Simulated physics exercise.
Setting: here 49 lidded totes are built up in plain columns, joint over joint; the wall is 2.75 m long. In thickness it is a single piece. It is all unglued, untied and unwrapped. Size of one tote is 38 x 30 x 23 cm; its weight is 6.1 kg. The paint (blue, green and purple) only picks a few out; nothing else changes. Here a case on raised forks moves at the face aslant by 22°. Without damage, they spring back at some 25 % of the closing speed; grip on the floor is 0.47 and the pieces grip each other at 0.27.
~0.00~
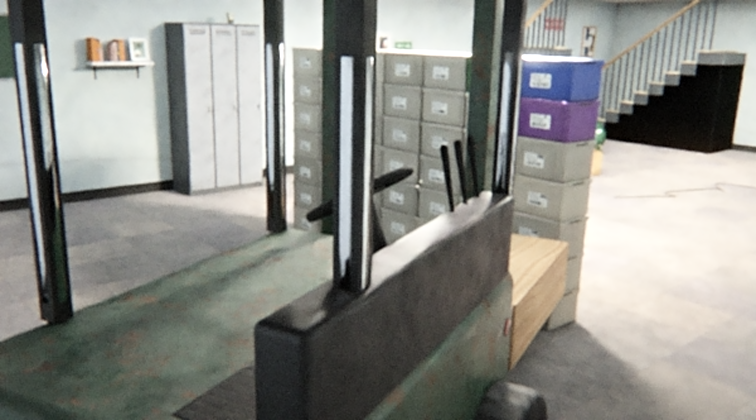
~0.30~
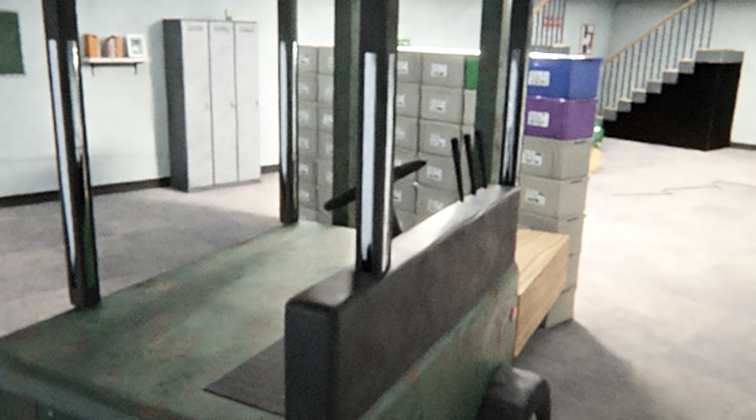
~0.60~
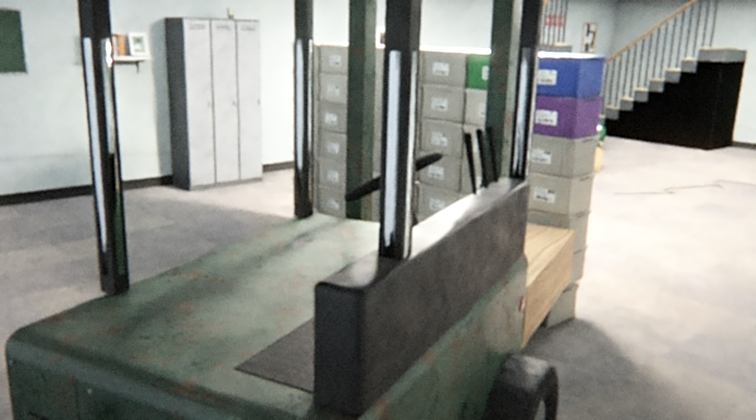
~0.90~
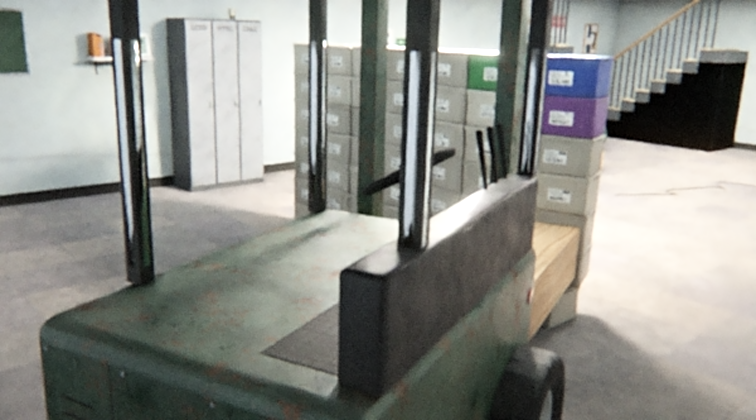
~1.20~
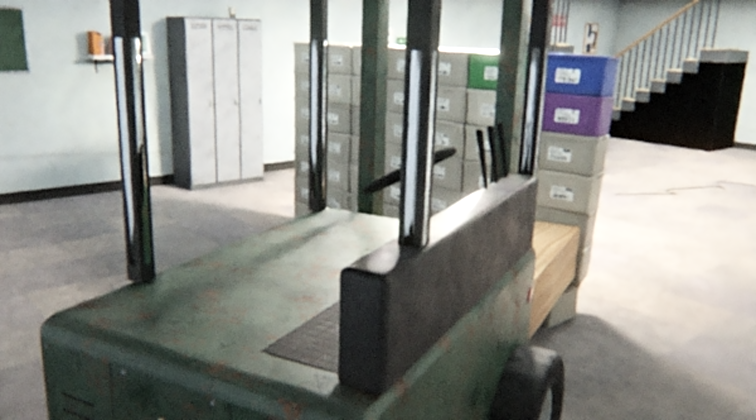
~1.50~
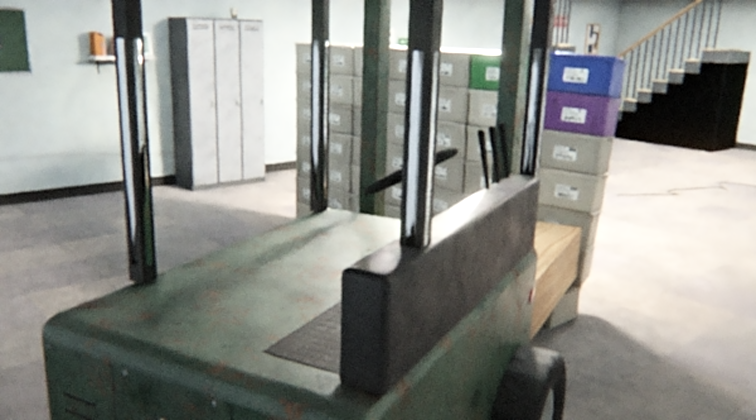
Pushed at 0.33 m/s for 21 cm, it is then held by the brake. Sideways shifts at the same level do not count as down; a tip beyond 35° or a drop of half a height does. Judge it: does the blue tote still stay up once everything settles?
Once it settles, the piece is down.
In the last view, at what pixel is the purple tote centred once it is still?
Its middle finishes near pixel (650, 235) of the last picture.
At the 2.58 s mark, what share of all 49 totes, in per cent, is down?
10 %.
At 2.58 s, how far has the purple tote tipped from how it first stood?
Something like 90°, give or take.
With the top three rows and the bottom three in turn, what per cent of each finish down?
That's 10% up top and 10% at the bottom.
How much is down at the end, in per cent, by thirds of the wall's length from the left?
In per cent: Left 0, middle 0, right 40.
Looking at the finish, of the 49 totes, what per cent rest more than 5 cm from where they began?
I get 10 %.
By 2.18 s, 2 of the 49 totes down; blue tote tilted 32°, 17 cm lower; purple tote tilted 32°, 13 cm lower.
By 2.58 s, 6 of the 49 totes down; blue tote on its side; purple tote on its side.
When it is over (4.0 s), 6 of the 49 totes down; blue tote upside down; purple tote on its side; green tote unmoved. In pixels of the last frame, middles, blue tote near (691, 224), purple tote near (650, 235).
